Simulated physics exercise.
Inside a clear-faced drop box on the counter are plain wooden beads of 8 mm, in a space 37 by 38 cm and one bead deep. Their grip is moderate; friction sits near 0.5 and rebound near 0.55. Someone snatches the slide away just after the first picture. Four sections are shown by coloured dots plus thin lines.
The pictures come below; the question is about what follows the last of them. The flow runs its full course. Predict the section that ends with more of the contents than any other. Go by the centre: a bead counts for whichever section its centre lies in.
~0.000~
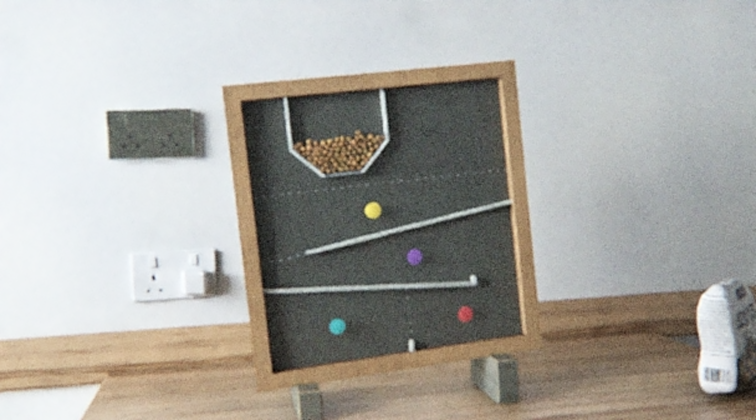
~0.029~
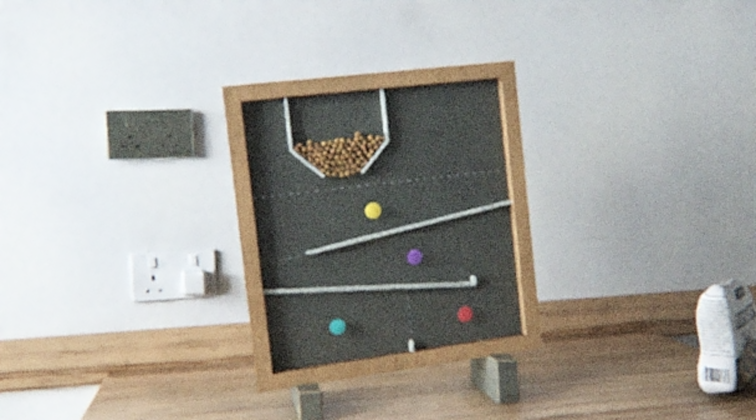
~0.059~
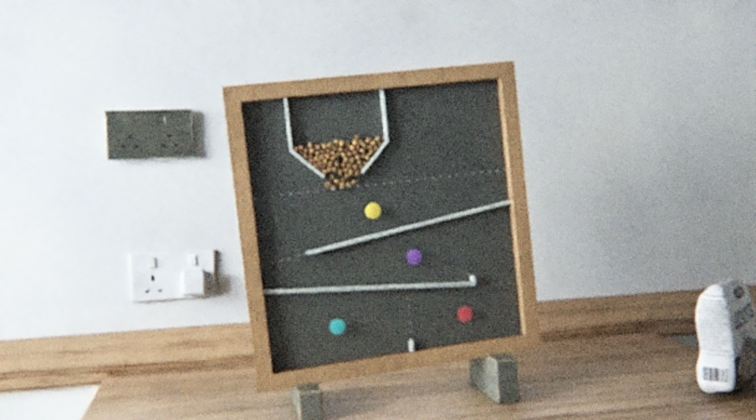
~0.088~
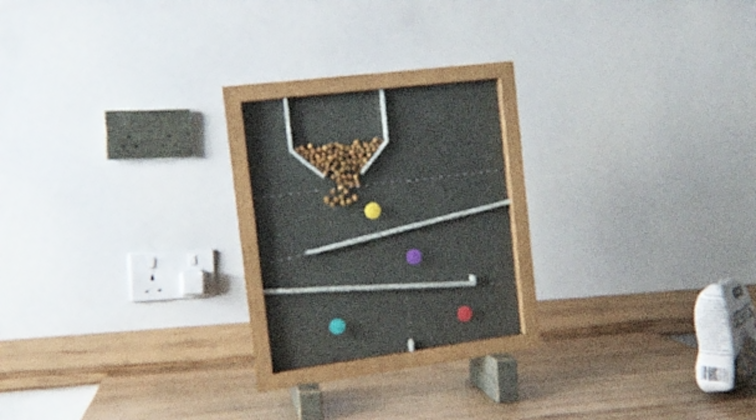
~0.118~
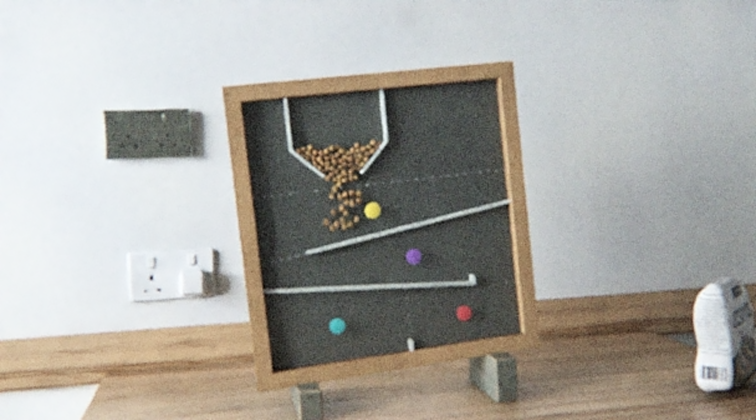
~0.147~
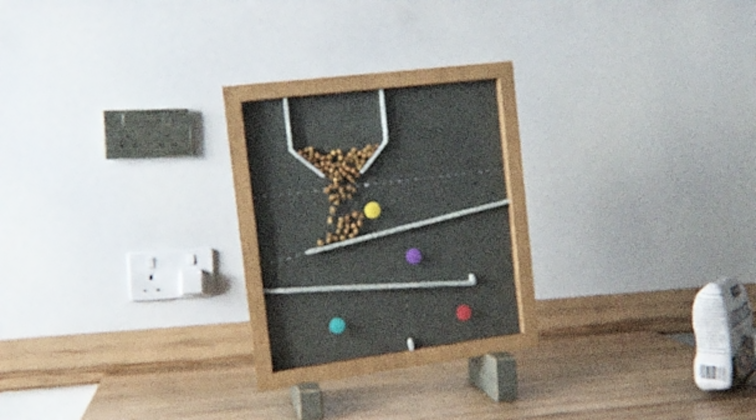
I would say the one marked purple.
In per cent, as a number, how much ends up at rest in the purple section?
Some 85 per cent.
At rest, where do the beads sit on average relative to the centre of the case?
It lies close to 12 centimetres left and 6 centimetres below.
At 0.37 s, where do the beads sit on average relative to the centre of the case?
Offset approx. 9 cm left, 2 cm below.
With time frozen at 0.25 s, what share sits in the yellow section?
That comes to some 70 percent of the load.
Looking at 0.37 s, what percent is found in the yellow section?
Close to 80 % of the load.
After 0.25 s, the beads' middle is 7 cm left of and 2 cm above the centre; purple 5 %, yellow 70 %.
After 0.37 s, the beads' middle is 9 cm left of and 2 cm below the centre; purple 20 %, yellow 80 %.
After 0.60 s, the beads' middle is 10 cm left of and 4 cm below the centre; purple 55 %, yellow 45 %.
All still by 2.1 s, red 0 %, purple 85 %, turquoise 0 %, yellow 15 %.
